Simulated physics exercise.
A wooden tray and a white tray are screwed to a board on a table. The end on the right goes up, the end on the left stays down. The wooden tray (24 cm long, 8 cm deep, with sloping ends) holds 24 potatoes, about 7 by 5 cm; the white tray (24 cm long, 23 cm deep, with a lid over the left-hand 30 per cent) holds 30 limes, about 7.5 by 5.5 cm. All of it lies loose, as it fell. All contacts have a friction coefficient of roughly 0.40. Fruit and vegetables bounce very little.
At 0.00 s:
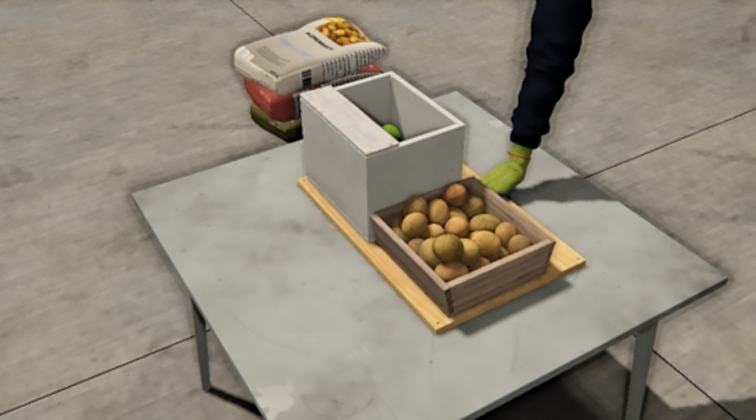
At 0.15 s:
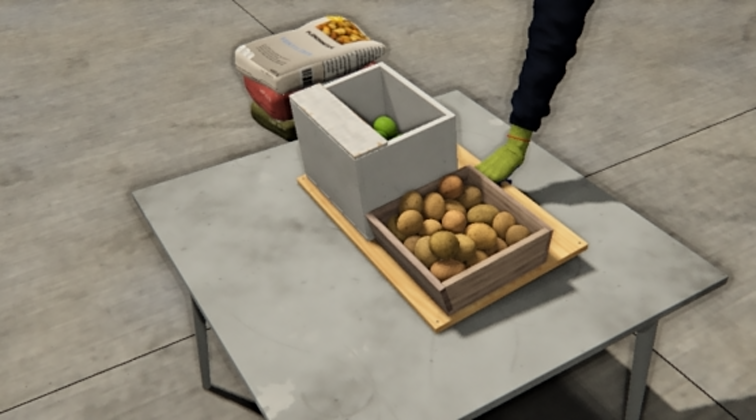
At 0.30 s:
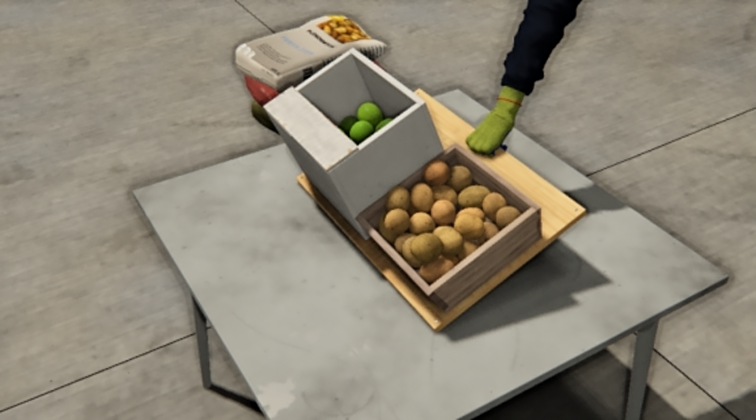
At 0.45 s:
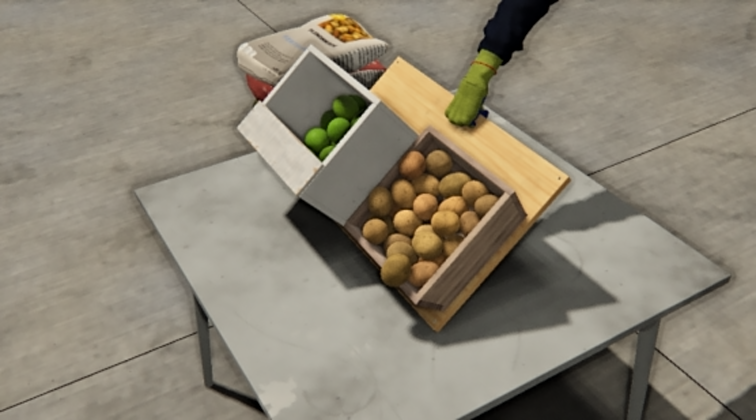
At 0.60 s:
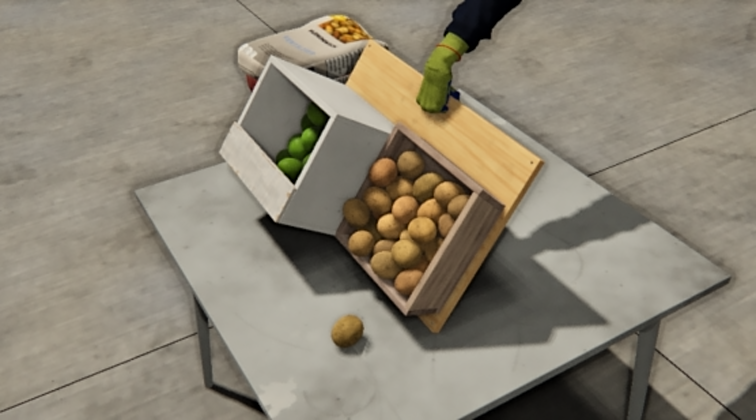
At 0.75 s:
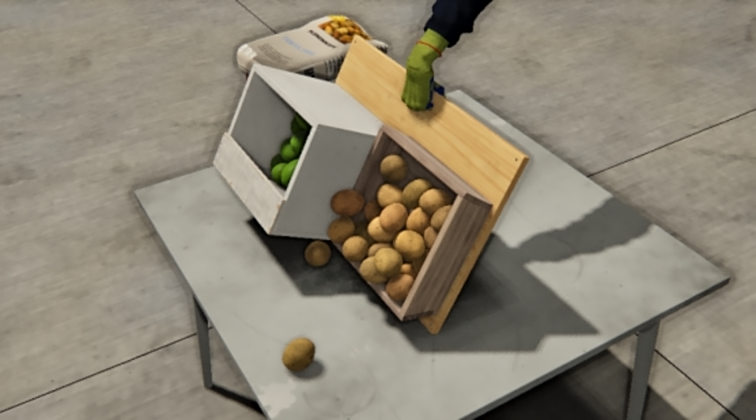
A gray table stands on a pale concrete floor, seen from above by a still camera. On it, a brown wooden tray of potatoes and a partly covered white tray of green limes sit on a light wooden board, with stacked bags behind. A green-gloved hand raises the board's right end steeply, the limes and potatoes shift leftward, and two potatoes drop onto the table.
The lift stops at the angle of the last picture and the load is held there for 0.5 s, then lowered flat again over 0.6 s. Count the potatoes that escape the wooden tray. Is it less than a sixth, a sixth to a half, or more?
Between a sixth and a half of the potatoes leave the wooden tray.
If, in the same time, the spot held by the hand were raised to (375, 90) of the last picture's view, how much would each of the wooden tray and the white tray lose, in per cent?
In that case wooden tray 70, white tray 0 per cent.
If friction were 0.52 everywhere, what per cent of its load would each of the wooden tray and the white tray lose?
In that case wooden tray 30, white tray 0 per cent.
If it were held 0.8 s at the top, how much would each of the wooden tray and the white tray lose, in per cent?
In that case wooden tray 20, white tray 0 per cent.
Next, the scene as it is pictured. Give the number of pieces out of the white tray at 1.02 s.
Out by then, roughly: White tray 0.
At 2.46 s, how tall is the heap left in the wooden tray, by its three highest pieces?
Roughly 11 cm high.
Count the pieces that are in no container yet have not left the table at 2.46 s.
About 3.
After 1.02 s, tilt 62°; wooden tray 19 in, 5 out and white tray 30 in, 0 out.
After 1.36 s, tilt 57°; wooden tray 19 in, 5 out and white tray 30 in, 0 out.
After 1.84 s, tilt 0°; wooden tray 18 in, 6 out and white tray 30 in, 0 out.
When it is over (at 2.46 s), wooden tray 18 in, 6 out and white tray 30 in, 0 out. Asked share, 6 of 24, 25 per cent.
